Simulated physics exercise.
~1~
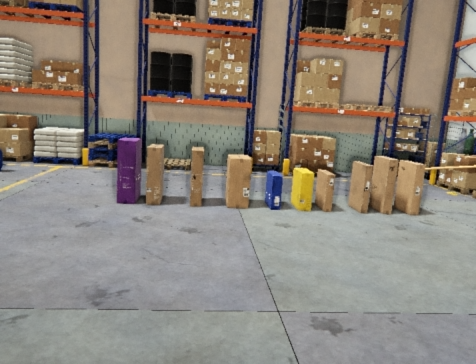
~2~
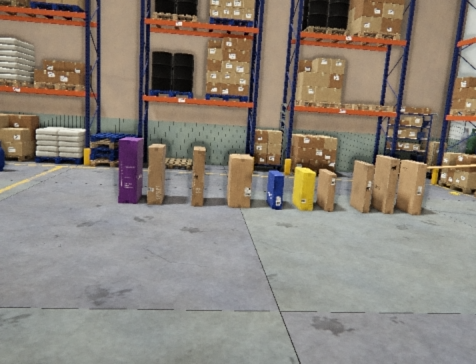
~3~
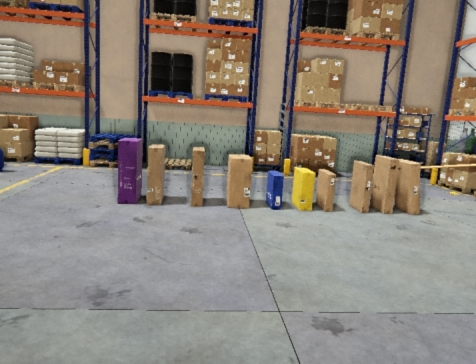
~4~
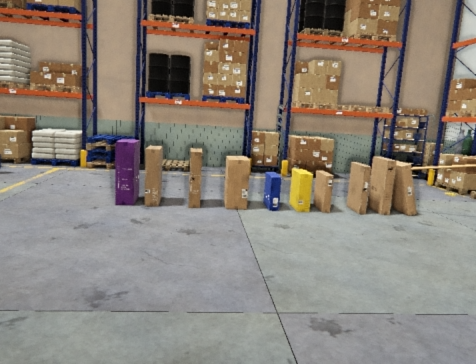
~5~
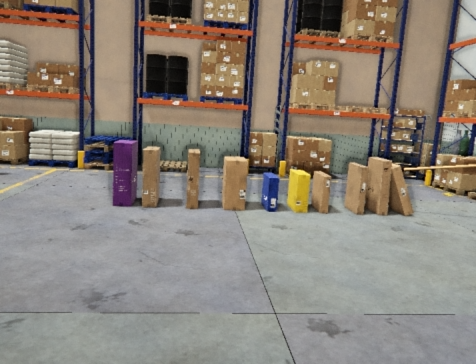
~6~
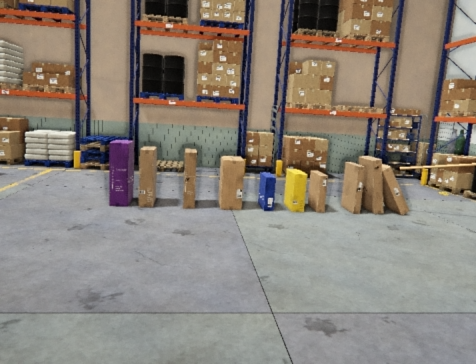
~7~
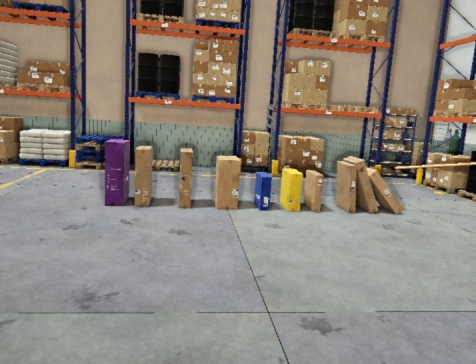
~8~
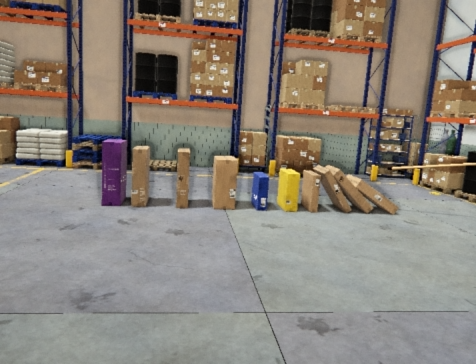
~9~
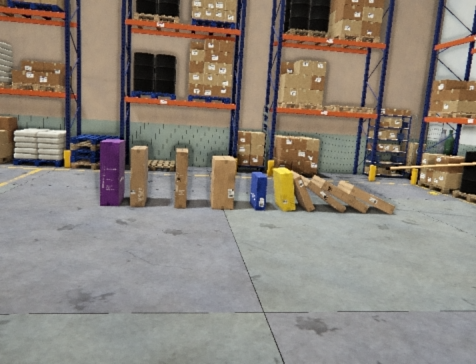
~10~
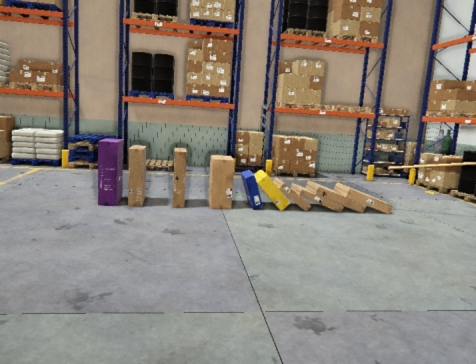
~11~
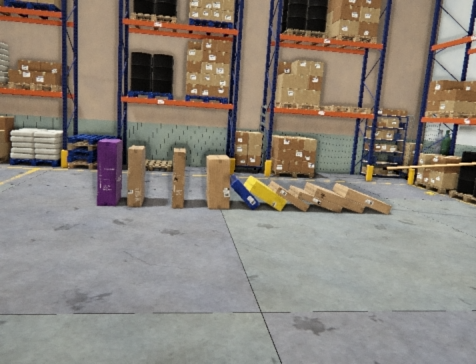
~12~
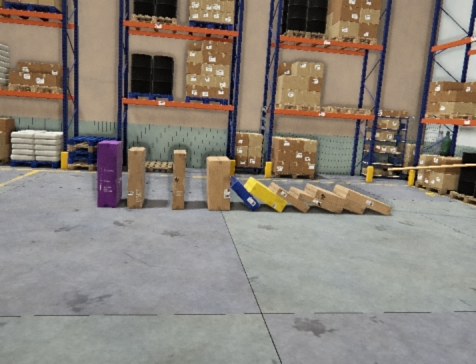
Cartons topple leftward one after another, knocking over the yellow and blue ones, leaving four standing.
